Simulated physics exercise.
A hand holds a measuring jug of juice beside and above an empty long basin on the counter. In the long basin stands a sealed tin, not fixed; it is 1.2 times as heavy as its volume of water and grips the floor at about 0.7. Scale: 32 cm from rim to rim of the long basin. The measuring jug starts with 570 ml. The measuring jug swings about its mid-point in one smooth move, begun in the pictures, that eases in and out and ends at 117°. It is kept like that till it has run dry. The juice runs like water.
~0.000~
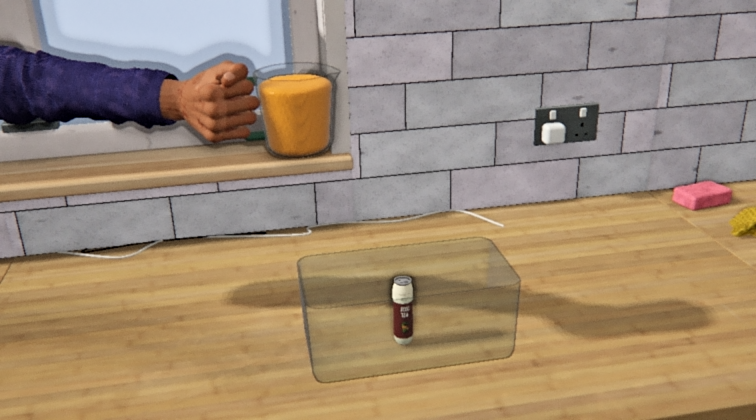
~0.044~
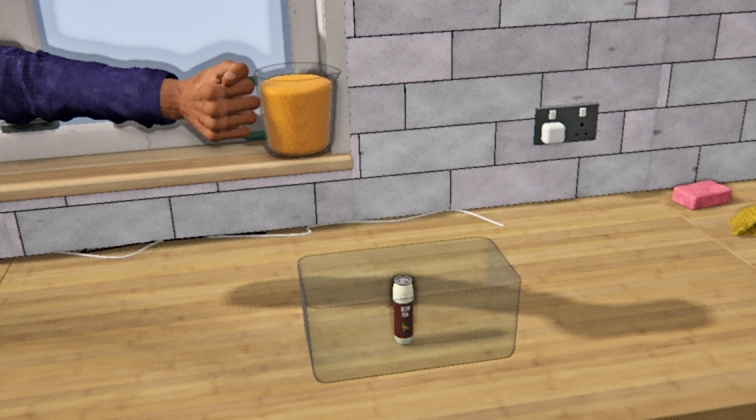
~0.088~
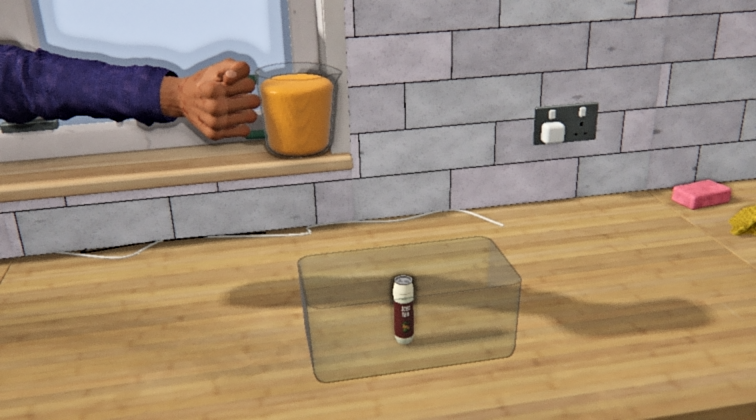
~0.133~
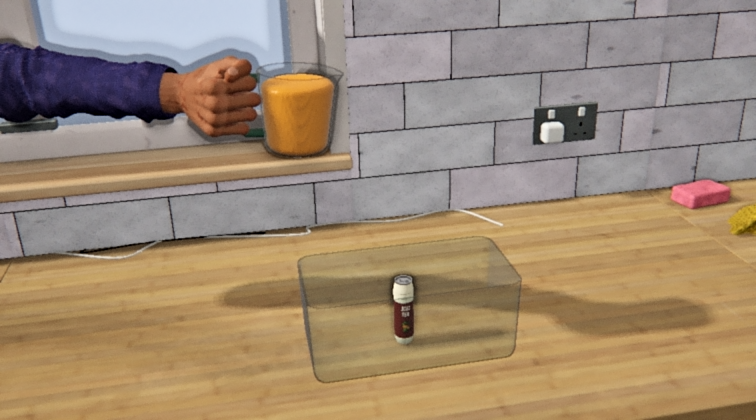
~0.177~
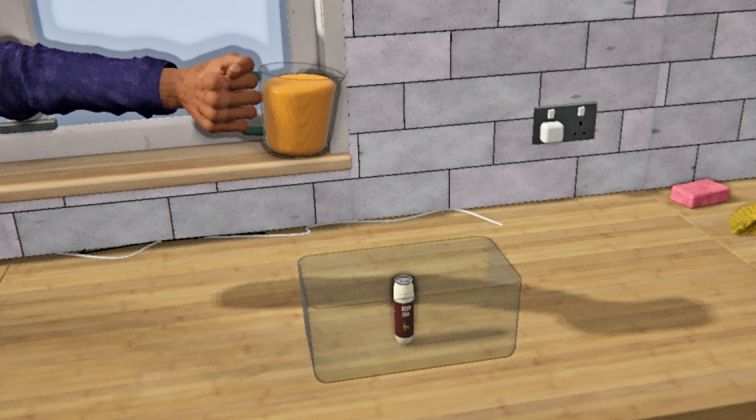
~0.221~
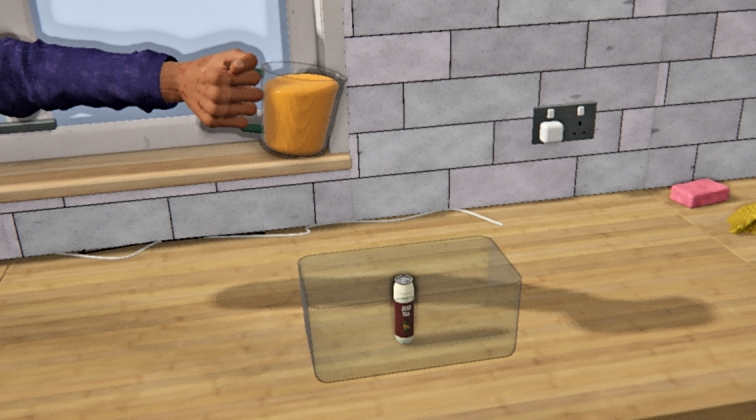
A hand in a dark purple sleeve holds a clear jug of orange juice by a window, seen from slightly above a wooden kitchen counter. Below sits a clear, long basin with a small dark red, white-topped container, before grey brick-patterned tiles, a black socket and a pink sponge at right. The jug, upright at first, slowly leans slightly rightward while the view stays still.
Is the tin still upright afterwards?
The tin remains upright.
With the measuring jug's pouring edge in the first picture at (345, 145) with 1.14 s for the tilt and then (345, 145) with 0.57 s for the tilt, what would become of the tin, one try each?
First it falls; then it topples.
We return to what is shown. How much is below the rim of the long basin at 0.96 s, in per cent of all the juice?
Some 56 per cent.
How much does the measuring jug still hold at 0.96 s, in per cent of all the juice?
About 10 per cent.
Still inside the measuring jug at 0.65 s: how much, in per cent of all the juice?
Some 72 per cent.
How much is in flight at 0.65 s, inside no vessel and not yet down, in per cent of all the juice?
Near 26 in a hundred.
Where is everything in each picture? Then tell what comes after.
In the first picture, it leans 0°; its right rim is at (340, 70); the juice meets the walls at (258, 85) and (331, 80); the long basin's rim runs from (302, 283) to (505, 260); the tin's top is at (403, 283).
In the second picture, it leans 0°; its right rim is at (341, 70); the juice meets the walls at (258, 85) and (332, 80).
In the third picture, it leans 2°; its right rim is at (342, 71); the juice meets the walls at (259, 85) and (332, 80).
In the fourth picture, it leans 4°; its right rim is at (344, 72); the juice meets the walls at (260, 85) and (333, 81).
In the fifth picture, it leans 7°; its right rim is at (346, 75); the juice meets the walls at (262, 84) and (335, 80).
In the sixth picture, it leans 11°; its right rim is at (348, 78); the juice meets the walls at (263, 85) and (339, 81).
Then, 0.65 s in, the tilt is 71° and 72 per cent is still to pour; the tin stands where it began.
Then, 0.96 s in, the tilt is 110° and 11 per cent is still to pour; the tin stands where it began.
Then, 1.28 s in, the tilt is 117° and 0 per cent is still to pour; the tin stands where it began.
Then, 1.64 s in, the tilt is 117° and 0 per cent is still to pour; the tin stands where it began.
Finally, the tin stands where it began.
